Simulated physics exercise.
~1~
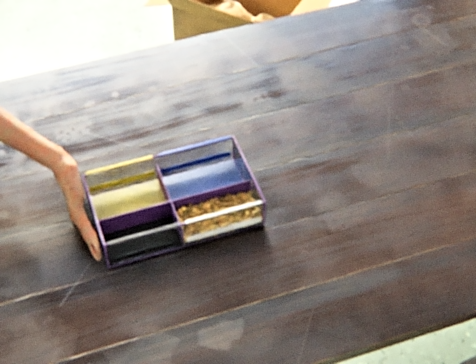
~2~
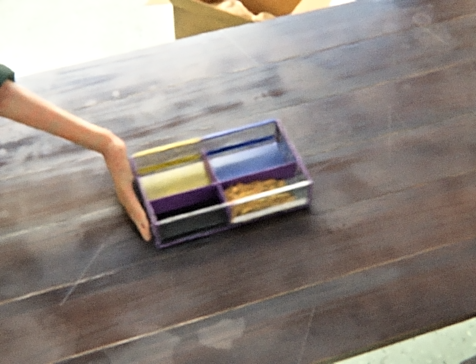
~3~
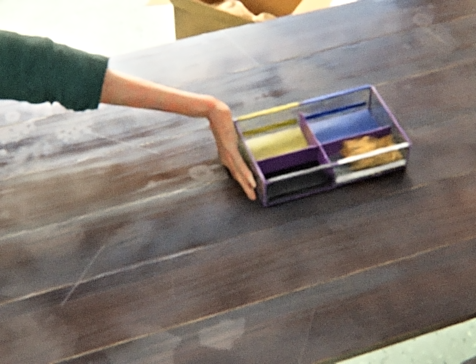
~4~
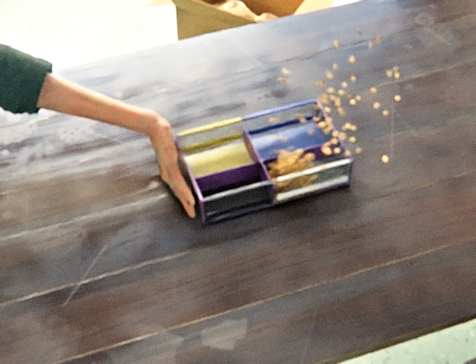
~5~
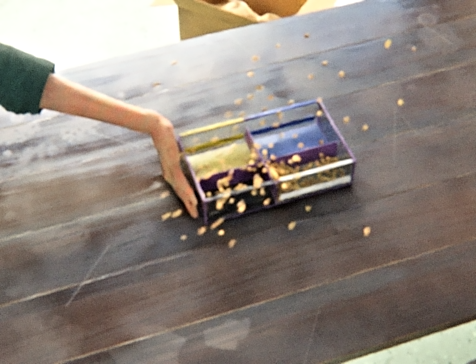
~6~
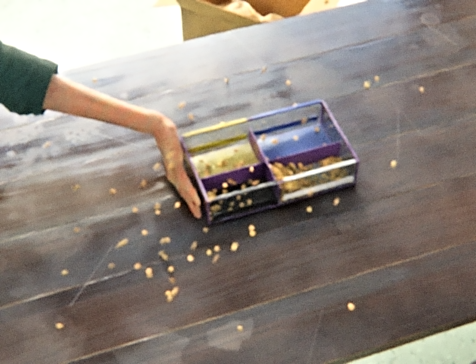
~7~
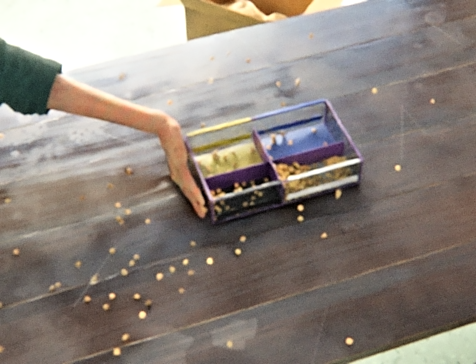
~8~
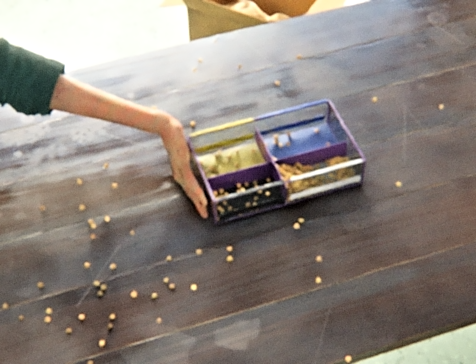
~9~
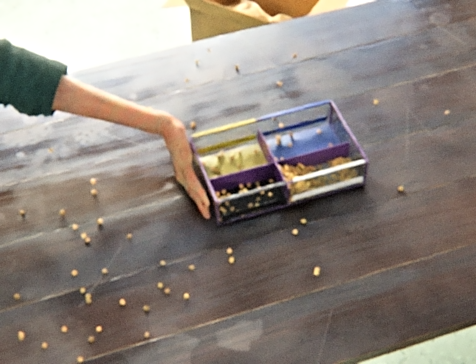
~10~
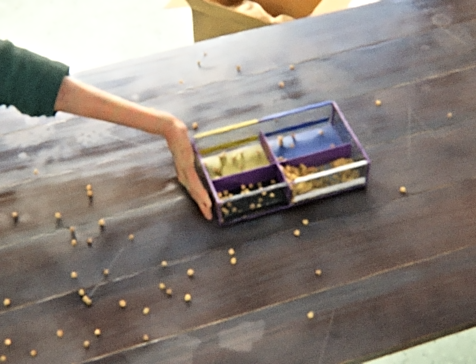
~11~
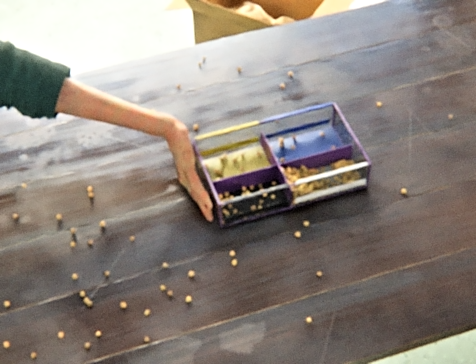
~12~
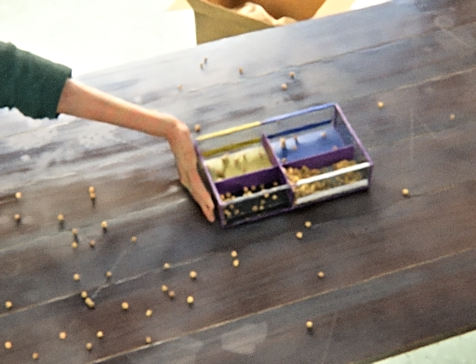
A hand reaching from a dark green sleeve at the left grips the near end of a purple-edged tray on a dark plank table, seen from above at a slant. The tray has four compartments, yellow and blue behind, black and white in front, with tan chickpeas in the white one. The hand pushes the tray to the right, then jerks it back left. Chickpeas fly up over the right end, shower across the tray and bounce over the planks. Finally the tray rests still, most chickpeas remaining in the white section, some in the black and yellow, others scattered around the table.
